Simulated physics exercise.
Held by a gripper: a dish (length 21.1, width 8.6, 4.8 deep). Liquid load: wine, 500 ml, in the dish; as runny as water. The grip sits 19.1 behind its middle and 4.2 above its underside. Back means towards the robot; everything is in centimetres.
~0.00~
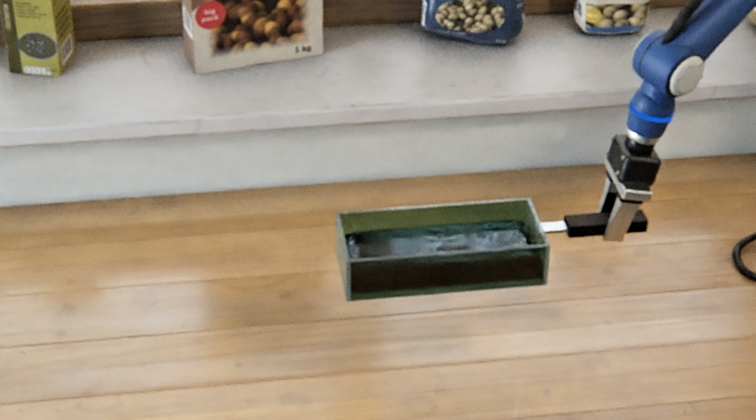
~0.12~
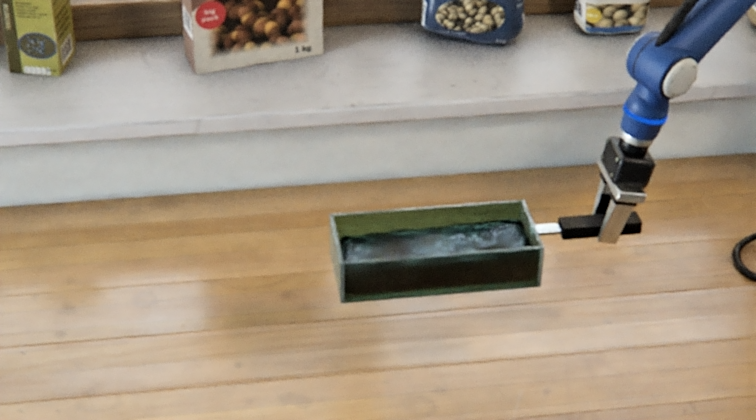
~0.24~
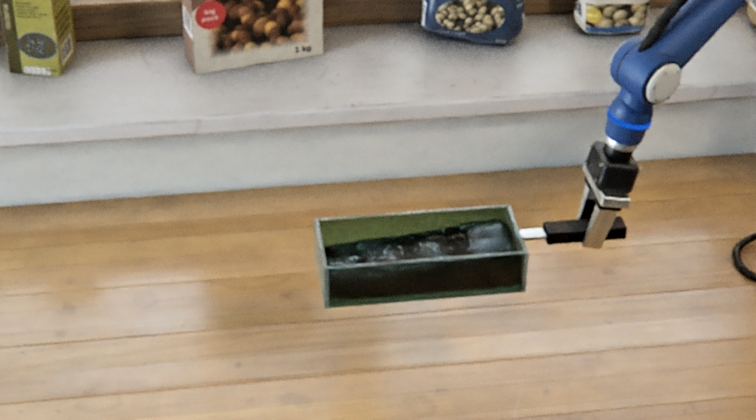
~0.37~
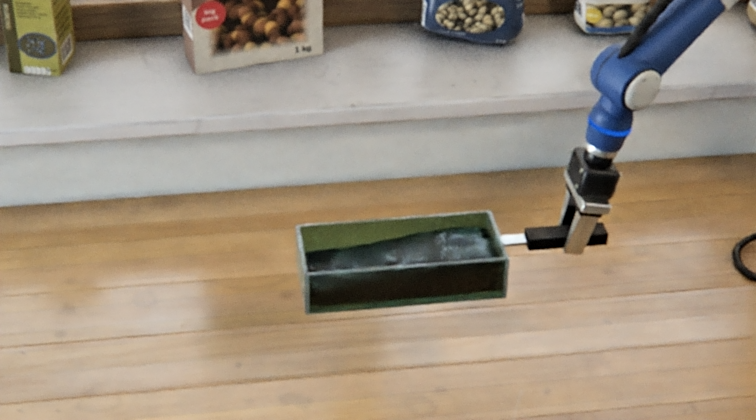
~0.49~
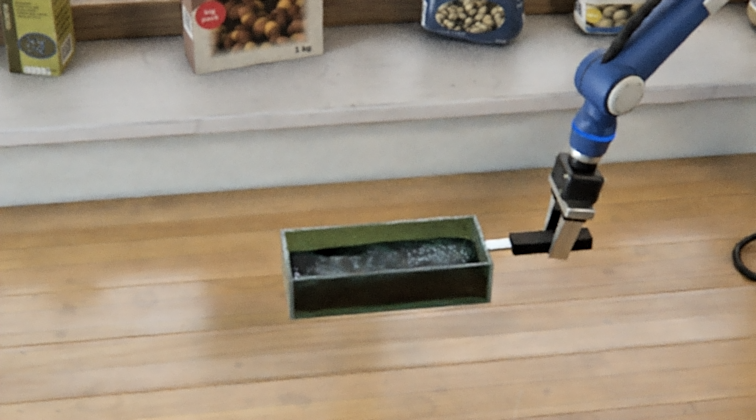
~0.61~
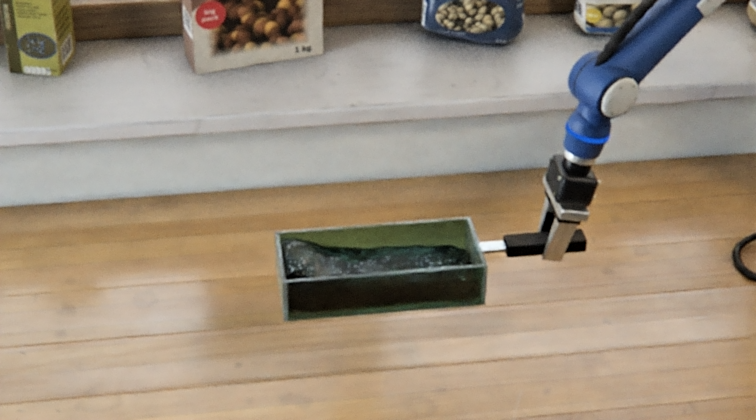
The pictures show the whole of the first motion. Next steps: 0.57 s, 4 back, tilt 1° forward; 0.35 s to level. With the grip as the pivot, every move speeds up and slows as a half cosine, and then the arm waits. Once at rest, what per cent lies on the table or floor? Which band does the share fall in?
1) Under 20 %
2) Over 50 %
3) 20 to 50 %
Option 1: Under 20 %.
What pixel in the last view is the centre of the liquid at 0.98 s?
Near (402, 274).
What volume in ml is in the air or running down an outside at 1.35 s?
Roughly 0 ml.
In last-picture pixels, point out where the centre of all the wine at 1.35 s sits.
(428, 270), about.
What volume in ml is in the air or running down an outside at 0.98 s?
Roughly 0 ml at that moment.
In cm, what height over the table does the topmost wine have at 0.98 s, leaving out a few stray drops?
About 15 cm.
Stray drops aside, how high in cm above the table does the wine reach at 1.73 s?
Up to 16 cm.
By 0.98 s, level, liquid up to 16 above the table; 495 ml in the dish.
By 1.35 s, level, liquid up to 16 above the table; 495 ml in the dish.
By 1.73 s, level, liquid up to 16 above the table; 490 ml in the dish, 5 ml on the table or floor.
By 2.53 s, level, liquid up to 16 above the table; 490 ml in the dish, 5 ml on the table or floor.
Final state, 490 ml in the dish, 5 ml on the table or floor. That is 1 % on the table or floor.
